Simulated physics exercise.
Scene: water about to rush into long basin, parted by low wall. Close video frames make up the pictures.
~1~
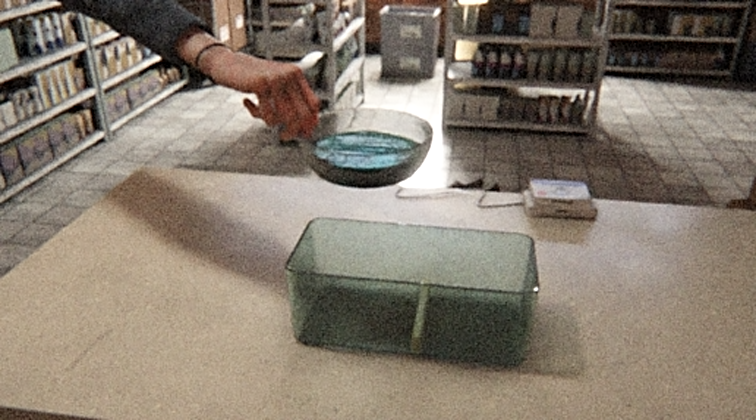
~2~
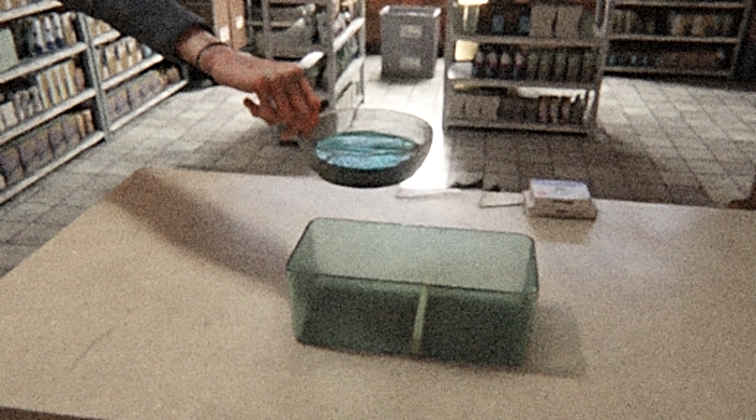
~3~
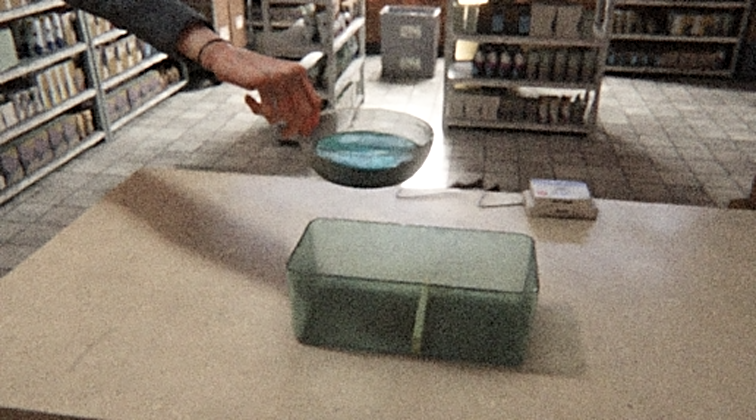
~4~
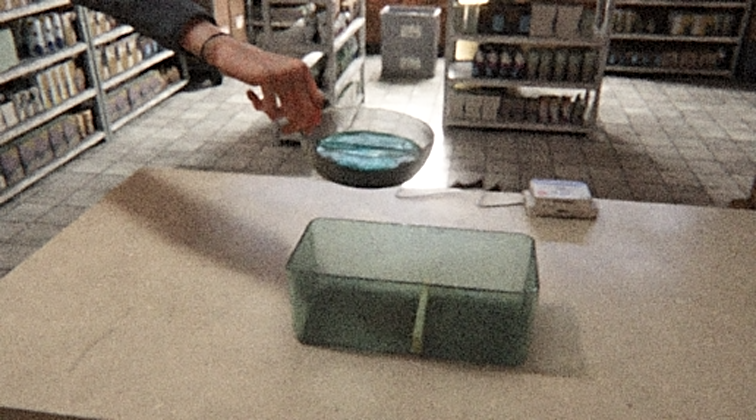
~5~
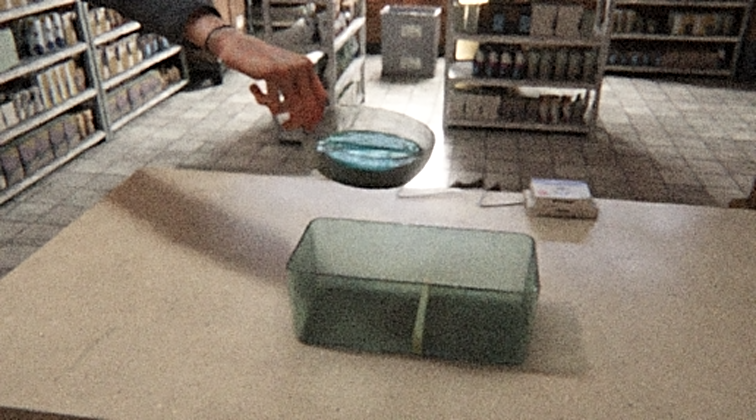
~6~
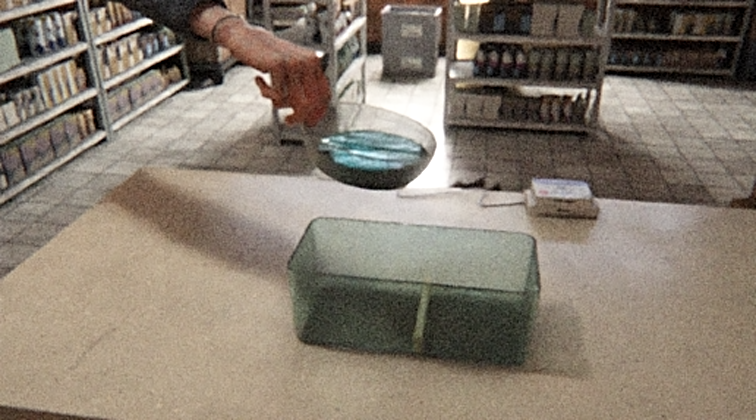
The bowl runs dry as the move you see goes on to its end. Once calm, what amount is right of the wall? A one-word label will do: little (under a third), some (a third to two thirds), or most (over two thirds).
Most.
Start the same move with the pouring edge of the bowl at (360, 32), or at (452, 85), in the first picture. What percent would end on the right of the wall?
30 %, then 85 %.
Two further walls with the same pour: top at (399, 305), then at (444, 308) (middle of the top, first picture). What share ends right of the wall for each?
Try one about 90 %, try two about 65 %.
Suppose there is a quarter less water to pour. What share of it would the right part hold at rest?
Roughly 80 %.
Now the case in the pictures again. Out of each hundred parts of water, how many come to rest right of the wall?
Share: Roughly 80 %.
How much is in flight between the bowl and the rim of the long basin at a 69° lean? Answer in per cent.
I'd say some 40 per cent.
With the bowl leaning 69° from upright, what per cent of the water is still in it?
I'd put it near 40 %.
A moment on, the tilt is 69° and 39 per cent is still to pour, 0 is left of the wall and 23 right of it.
Next, the tilt is 106° and 0 per cent is still to pour, 15 is left of the wall and 80 right of it.
Then the tilt is 114° and 0 per cent is still to pour, 18 is left of the wall and 81 right of it.
Later the tilt is 114° and 0 per cent is still to pour, 18 is left of the wall and 80 right of it.
Finally, 18 per cent lies left of the wall, 80 right of it and 1 outside.
